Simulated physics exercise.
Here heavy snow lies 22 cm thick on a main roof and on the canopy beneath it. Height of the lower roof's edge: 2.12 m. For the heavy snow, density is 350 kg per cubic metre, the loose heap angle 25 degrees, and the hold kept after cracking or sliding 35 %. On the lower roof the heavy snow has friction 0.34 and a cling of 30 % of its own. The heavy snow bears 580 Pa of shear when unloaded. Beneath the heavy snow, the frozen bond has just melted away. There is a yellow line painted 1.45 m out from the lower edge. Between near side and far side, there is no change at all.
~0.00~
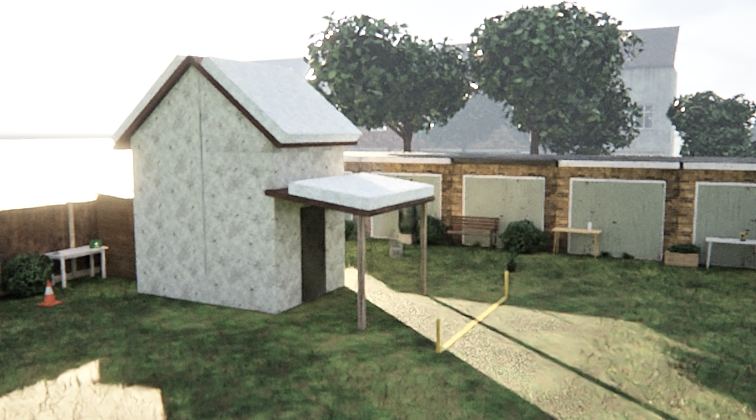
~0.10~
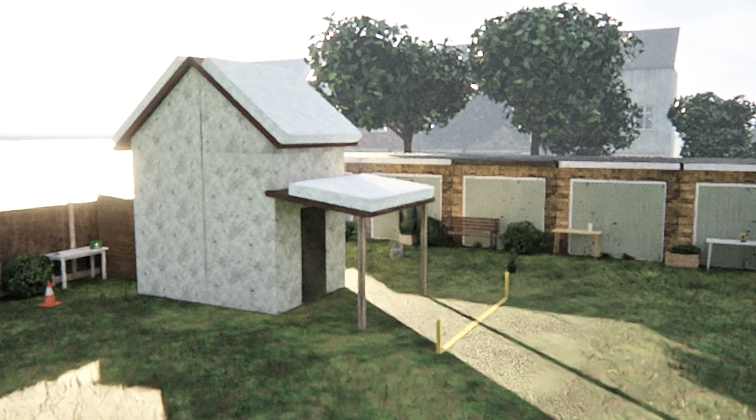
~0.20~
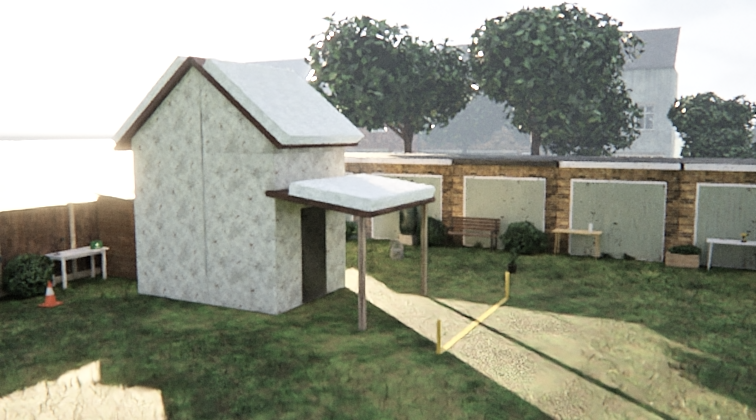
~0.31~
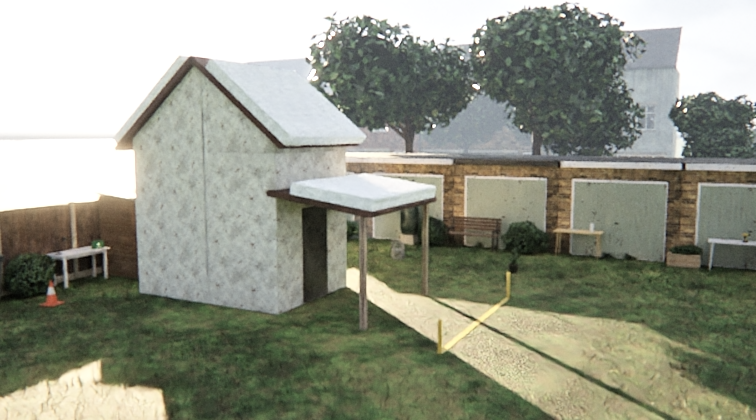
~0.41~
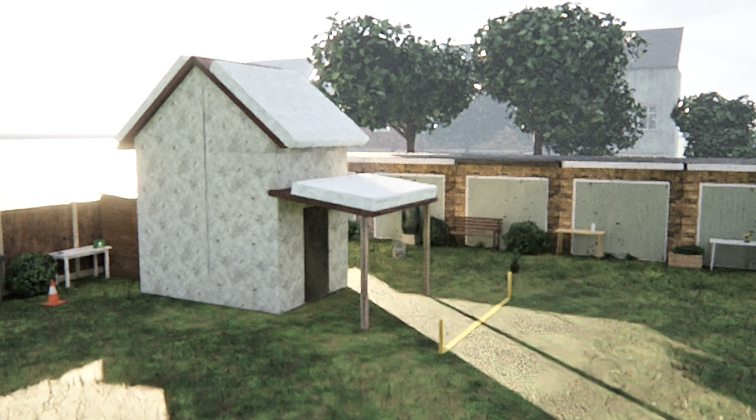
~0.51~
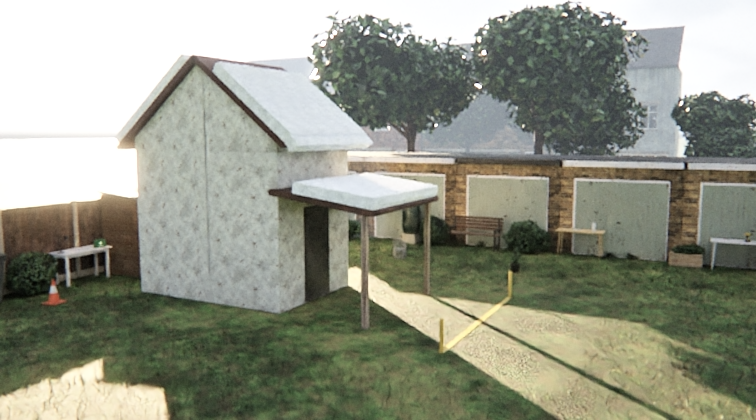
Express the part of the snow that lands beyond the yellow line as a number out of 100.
Roughly 0 per cent.
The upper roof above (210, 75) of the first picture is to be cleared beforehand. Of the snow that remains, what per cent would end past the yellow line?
I'd say close to 0 percent.
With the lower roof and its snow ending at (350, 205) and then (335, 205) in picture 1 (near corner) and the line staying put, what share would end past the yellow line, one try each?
0 %, 1 %.
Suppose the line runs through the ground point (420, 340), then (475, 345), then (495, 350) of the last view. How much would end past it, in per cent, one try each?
First try 0 per cent, second 0 per cent, third 0 per cent.
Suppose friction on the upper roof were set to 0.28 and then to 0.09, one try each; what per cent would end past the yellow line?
Respectively near 4 % and near 10 %.
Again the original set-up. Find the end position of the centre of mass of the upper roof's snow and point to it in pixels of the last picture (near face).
It sits close to (321, 179) in the last view.
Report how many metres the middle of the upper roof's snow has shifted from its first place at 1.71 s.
I'd put it near 2.0 m.
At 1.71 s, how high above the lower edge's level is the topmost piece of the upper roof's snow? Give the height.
1.2 m or thereabouts.
After 1.06 s, none is below the lower edge and 0 % is past the line.
After 1.71 s, none is below the lower edge and 0 % is past the line.
After 2.35 s, none is below the lower edge and 0 % is past the line.
After 3.00 s, none is below the lower edge and 0 % is past the line.
After 3.10 s, none is below the lower edge and 0 % is past the line.
